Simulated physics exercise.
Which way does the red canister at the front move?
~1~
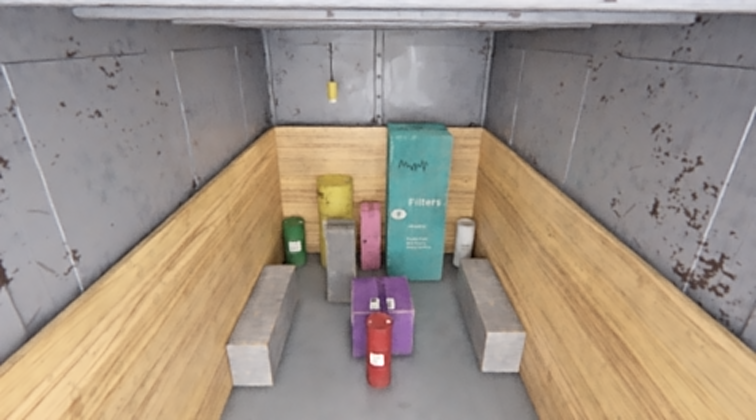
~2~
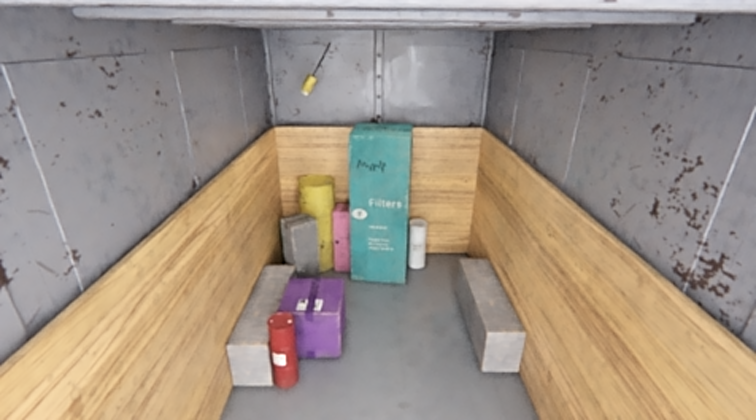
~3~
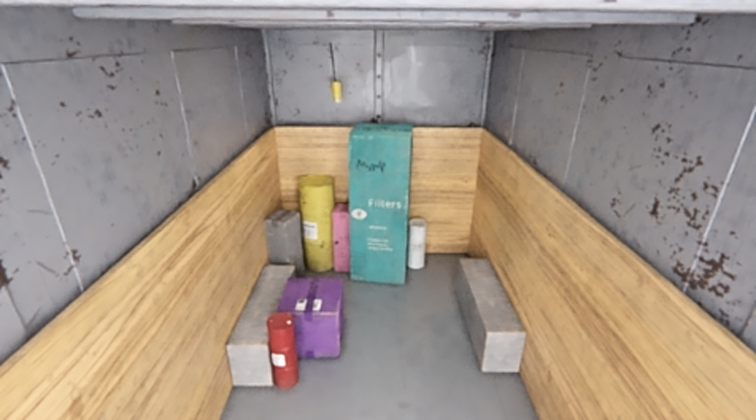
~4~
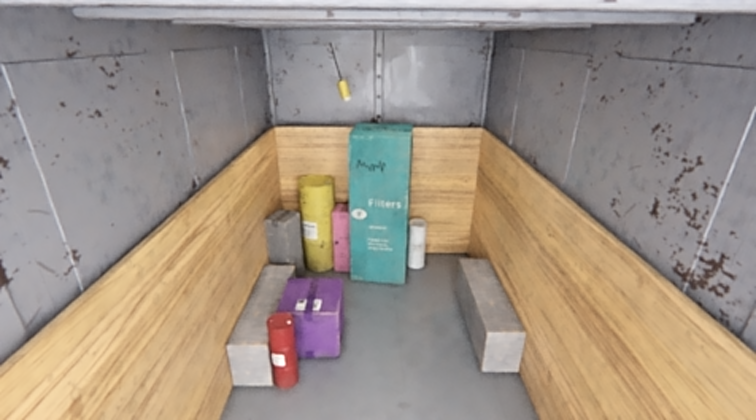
It moves to the left, ending upright beside the left wheel box.
